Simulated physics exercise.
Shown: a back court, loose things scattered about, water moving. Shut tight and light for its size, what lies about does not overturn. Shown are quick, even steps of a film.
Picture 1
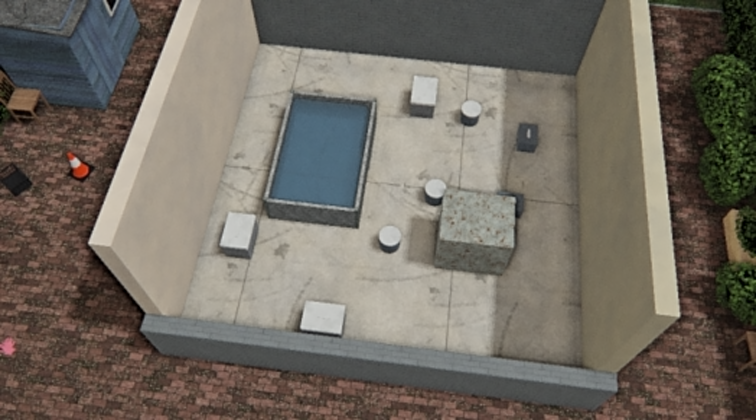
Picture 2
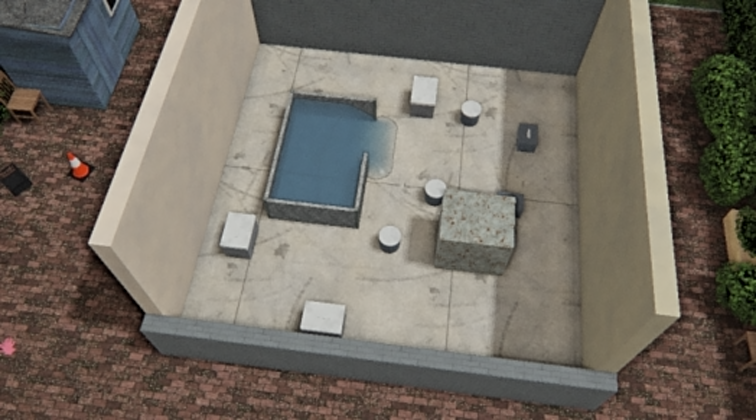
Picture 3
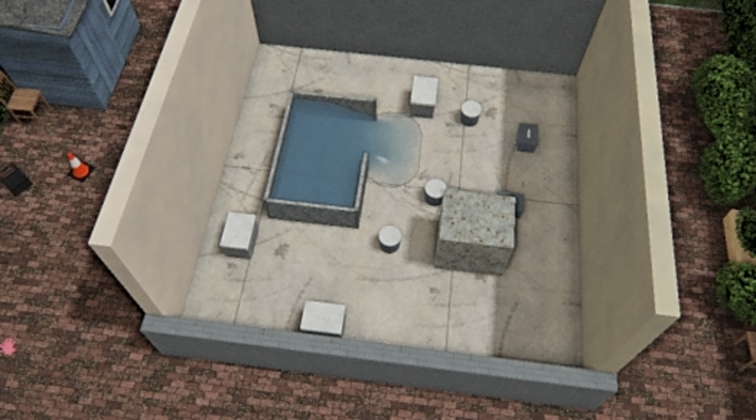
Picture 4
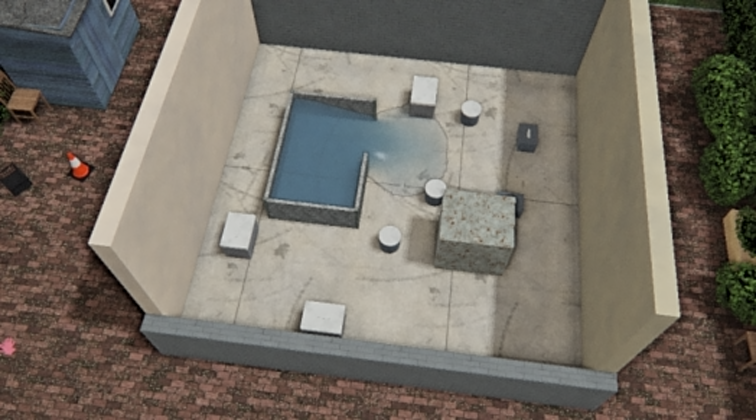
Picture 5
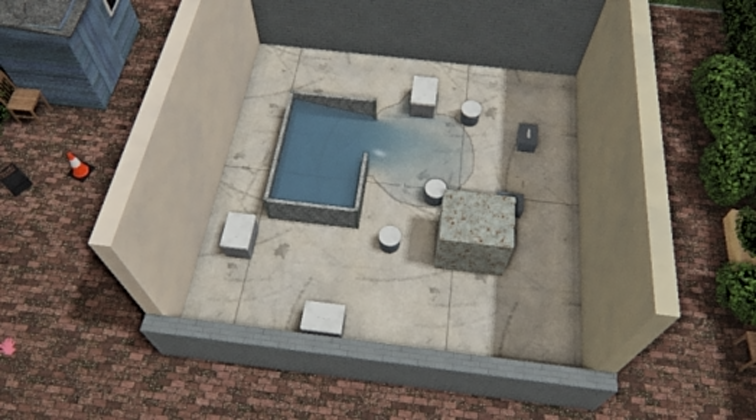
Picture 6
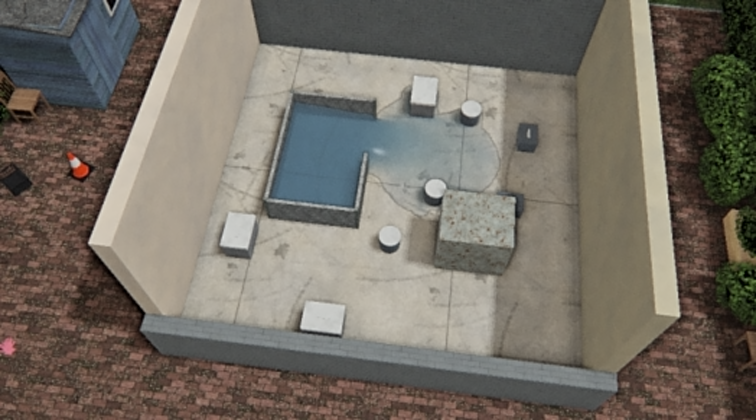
Water pours through a gap in the right side of a raised, stone-edged blue pool in a walled concrete court, seen from high above by a still camera. Pale blocks and short white-topped cylinders stand scattered around it, with a large speckled block and a small dark box to the right. The thin sheet fans rightward across the floor, spreading around the nearest cylinders, while the objects stay put.
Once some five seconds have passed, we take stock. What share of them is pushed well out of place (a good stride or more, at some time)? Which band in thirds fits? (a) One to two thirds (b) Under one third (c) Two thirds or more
One to two thirds.
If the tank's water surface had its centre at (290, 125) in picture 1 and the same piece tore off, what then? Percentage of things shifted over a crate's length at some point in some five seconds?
Estimate: Near 50 per cent of them.
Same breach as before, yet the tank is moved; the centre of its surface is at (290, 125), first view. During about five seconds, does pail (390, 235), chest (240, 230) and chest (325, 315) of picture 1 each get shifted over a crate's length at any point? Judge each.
Object by object, in turn: Lingered near its place, lingered near its place, lingered near its place.
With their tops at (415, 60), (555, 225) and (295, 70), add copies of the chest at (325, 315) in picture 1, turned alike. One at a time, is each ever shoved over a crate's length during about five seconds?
So, in order, the copies go nowhere much, a long way, nowhere much.
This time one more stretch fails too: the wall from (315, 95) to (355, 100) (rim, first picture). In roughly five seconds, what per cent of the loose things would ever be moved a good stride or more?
About 0 per cent.
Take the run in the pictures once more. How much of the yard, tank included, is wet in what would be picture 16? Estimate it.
45 per cent or so.
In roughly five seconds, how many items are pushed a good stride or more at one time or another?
So, 4 of them.
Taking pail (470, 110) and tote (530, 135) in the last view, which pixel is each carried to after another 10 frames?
About (533, 89) and (574, 124).
A moment on, 0 of 8 are well off their spots; 0 afloat.
Next, 4 of 8 are well off their spots; 1 afloat.
Later, 4 of 8 are well off their spots; 3 afloat.
In the end, 4 of 8 are well off their spots, and 4 have been at some point; 3 afloat.
